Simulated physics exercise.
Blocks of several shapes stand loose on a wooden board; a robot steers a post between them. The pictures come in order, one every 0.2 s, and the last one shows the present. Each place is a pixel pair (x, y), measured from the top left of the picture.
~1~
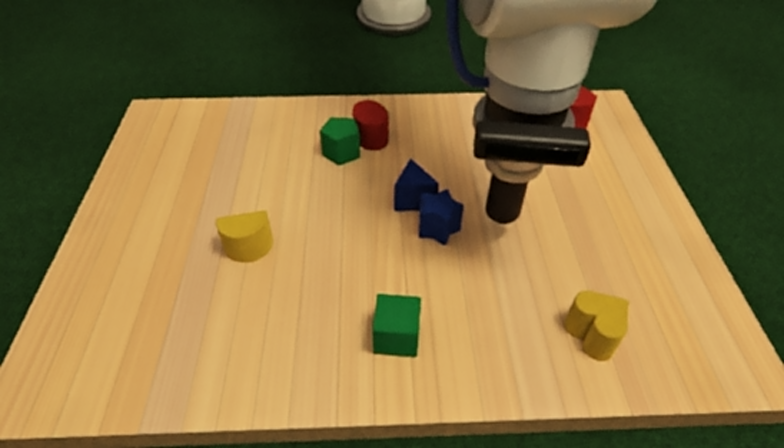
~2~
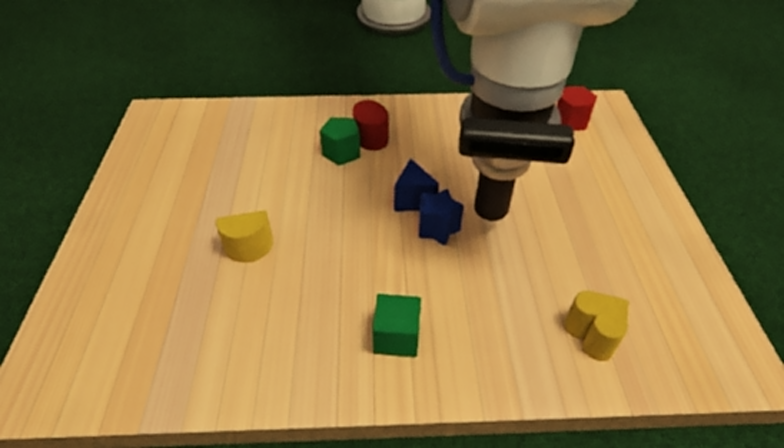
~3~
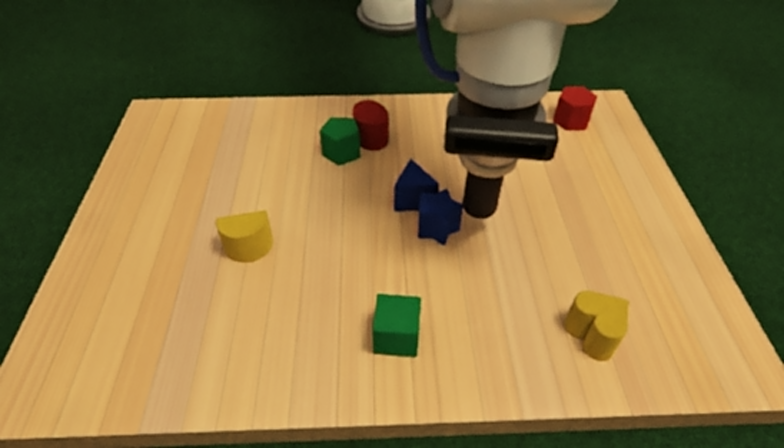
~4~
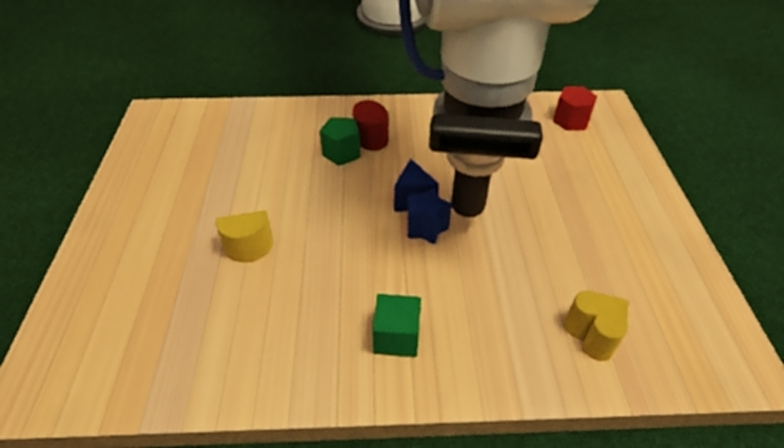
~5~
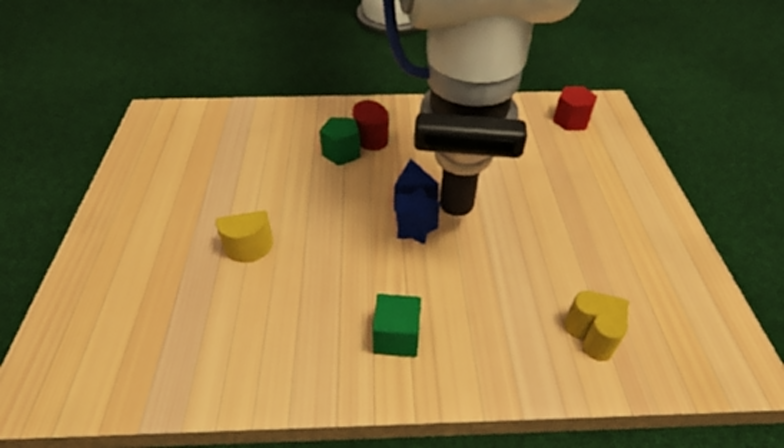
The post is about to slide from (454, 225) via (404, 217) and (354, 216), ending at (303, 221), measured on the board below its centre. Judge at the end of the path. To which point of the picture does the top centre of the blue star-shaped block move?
The centre of its top face lies at (331, 215).
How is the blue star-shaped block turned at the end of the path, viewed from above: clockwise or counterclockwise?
In a top view, it turns counterclockwise.
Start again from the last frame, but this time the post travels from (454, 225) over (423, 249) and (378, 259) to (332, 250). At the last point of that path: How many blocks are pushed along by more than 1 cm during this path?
I expect just one block to be moved by more than 1 cm.
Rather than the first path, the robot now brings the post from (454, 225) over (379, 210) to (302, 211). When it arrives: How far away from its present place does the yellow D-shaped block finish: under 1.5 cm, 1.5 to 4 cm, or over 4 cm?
Verdict: Less than 1.5 cm.
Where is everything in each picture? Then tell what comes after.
The first frame shows tip of the post (502, 213), middles of tops, yellow D-shaped block (242, 223), blue triangle (415, 175), blue star-shaped block (440, 203).
The second frame shows post (491, 210), nothing pushed.
The third frame shows post (480, 208), nothing pushed.
The fourth frame shows post (468, 207), blue star-shaped block (428, 202).
The fifth frame shows post (457, 206), yellow D-shaped block (242, 223), blue triangle (415, 175), blue star-shaped block (417, 202).
What follows on the original path. One third of the way, post (404, 198); blue triangle (403, 169), turned 20° clockwise; blue star-shaped block (369, 205), turned 45° anticlockwise.
Two thirds of the way, post (351, 197); blue triangle (401, 169), turned 30° clockwise; blue star-shaped block (341, 213), turned 110° anticlockwise.
At the end, post (300, 202); yellow D-shaped block unmoved; blue triangle (401, 169), turned 30° clockwise; blue star-shaped block (331, 215), turned 150° anticlockwise.
